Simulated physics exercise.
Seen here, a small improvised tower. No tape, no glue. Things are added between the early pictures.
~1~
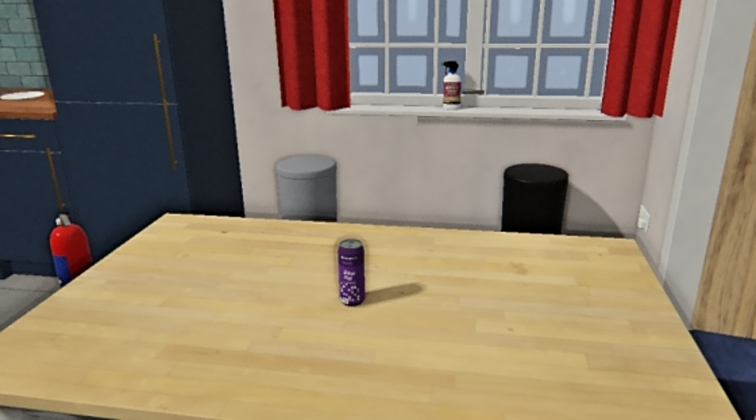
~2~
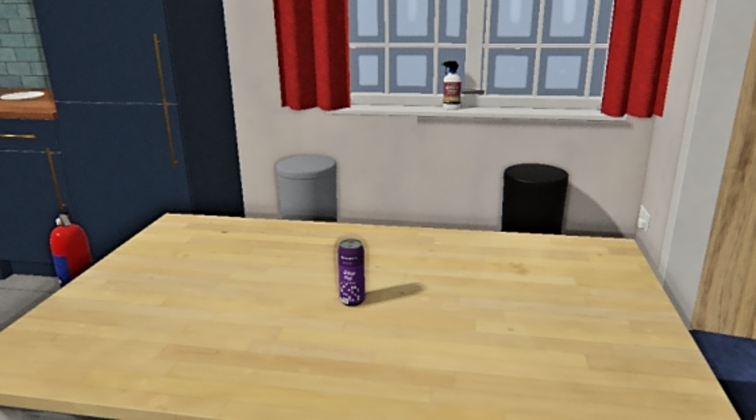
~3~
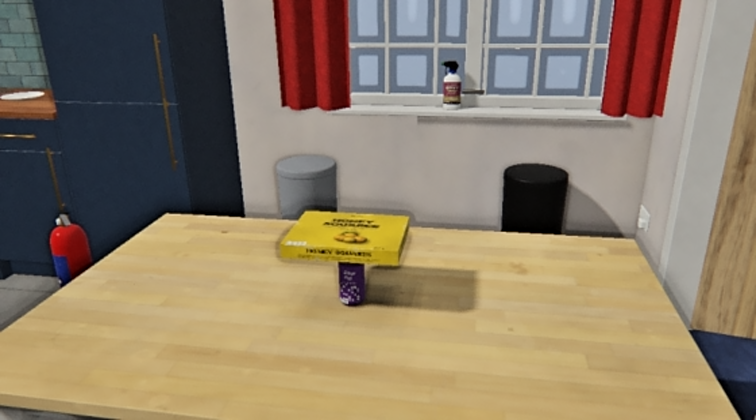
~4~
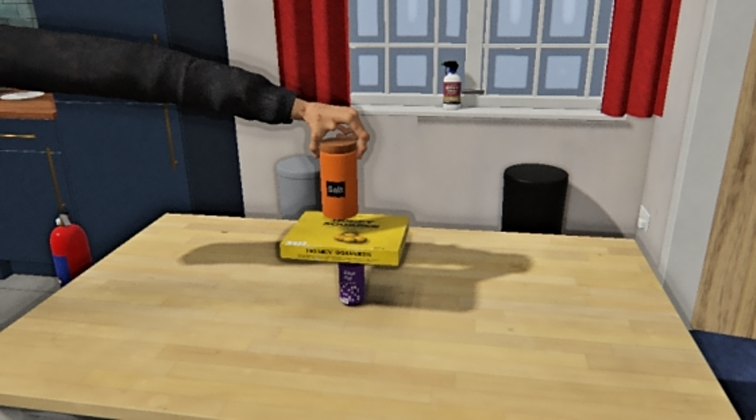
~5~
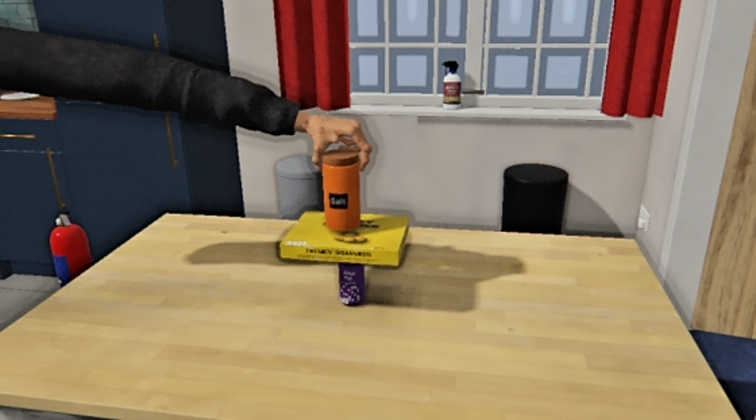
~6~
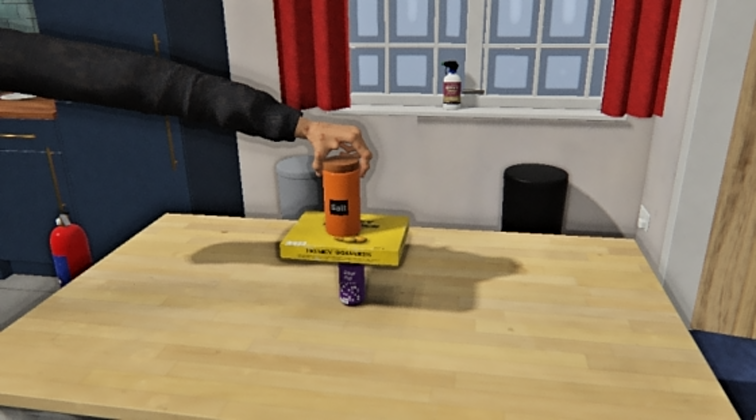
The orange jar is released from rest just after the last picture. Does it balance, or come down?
It keeps its balance.
Then, 0.20 s after the last picture, nothing has stirred.
Then, 0.50 s after the last picture, orange jar resting near (342, 196).
At rest, all 3 in place. Seen from the same camera at the end, orange jar near (342, 196). The stack holds.
